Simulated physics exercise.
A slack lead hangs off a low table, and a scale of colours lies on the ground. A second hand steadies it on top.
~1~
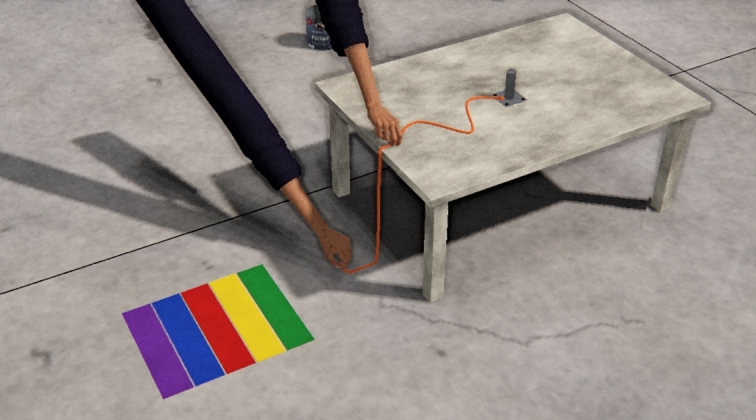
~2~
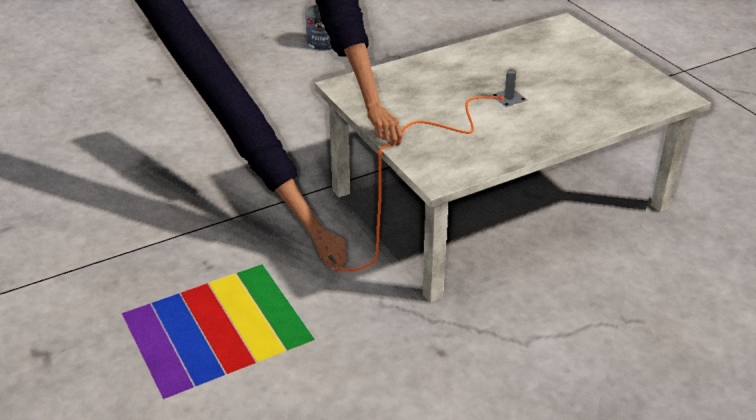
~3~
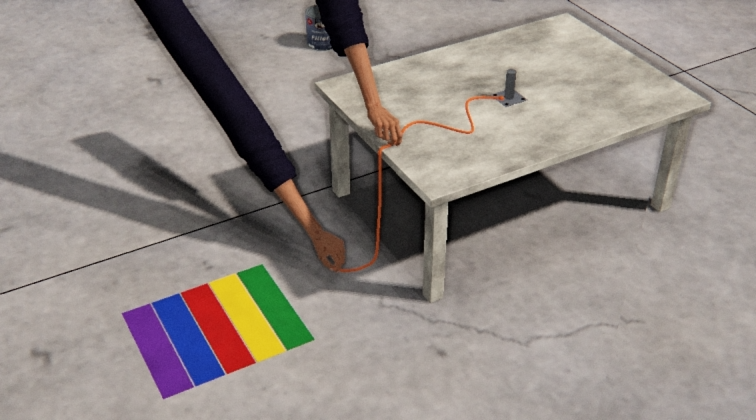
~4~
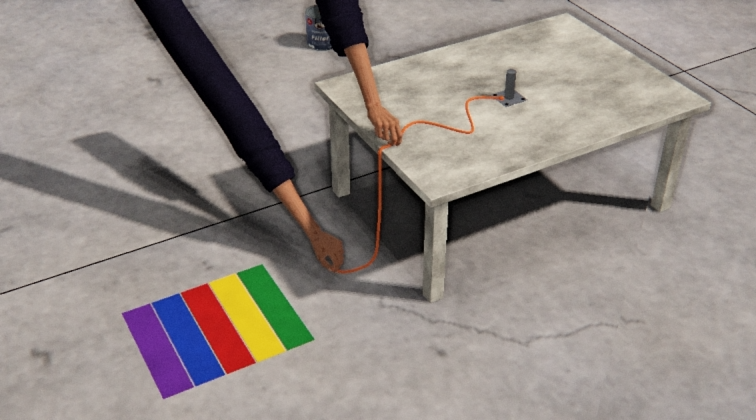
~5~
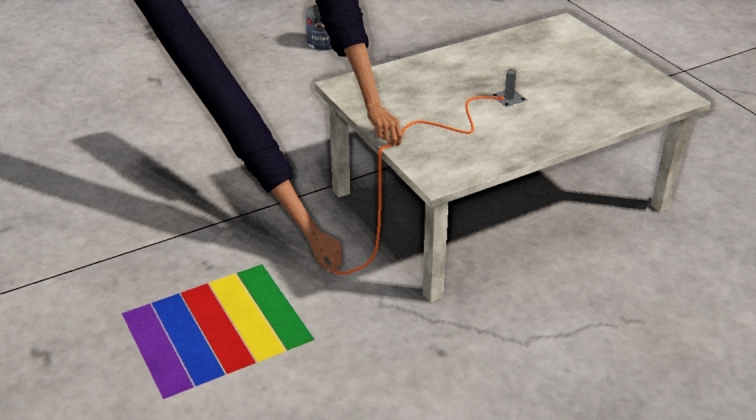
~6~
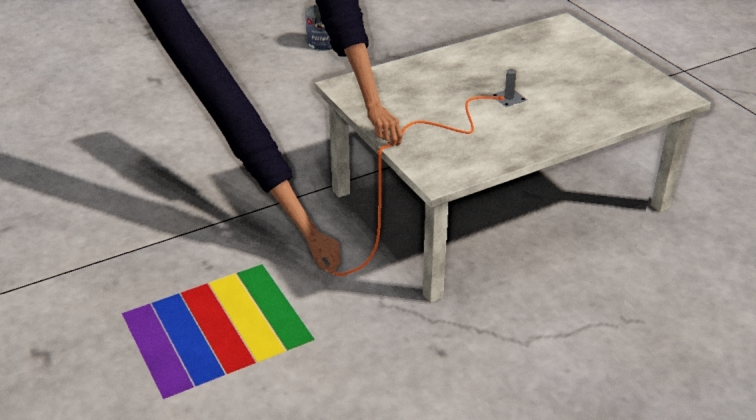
Two dark-sleeved arms reach in from the top left and hold a slack orange lead that hangs off the near left edge of a low, pale table on a cracked grey floor, seen from above. The lead runs to a small dark post on the tabletop, while purple, blue, red, yellow and green stripes lie at lower left. The lower hand shifts very slightly, and the camera stays still.
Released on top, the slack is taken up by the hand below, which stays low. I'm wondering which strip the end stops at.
It stops at the blue strip.
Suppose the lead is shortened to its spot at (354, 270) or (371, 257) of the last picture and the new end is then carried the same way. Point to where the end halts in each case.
Around (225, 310) for the first cut and around (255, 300) for the second.
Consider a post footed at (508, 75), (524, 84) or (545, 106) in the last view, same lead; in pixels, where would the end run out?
Near (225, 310); near (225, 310); near (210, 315).
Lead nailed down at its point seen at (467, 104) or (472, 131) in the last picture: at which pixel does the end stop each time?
(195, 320); (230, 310).
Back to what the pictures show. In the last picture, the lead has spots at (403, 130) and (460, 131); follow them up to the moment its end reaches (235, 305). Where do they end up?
(375, 167) and (420, 133), approximately.
Soon after, end near (235, 305); over yellow.
After that, end near (205, 316); over red.
At the stop, end near (187, 323); over blue. The end stops over the blue strip.
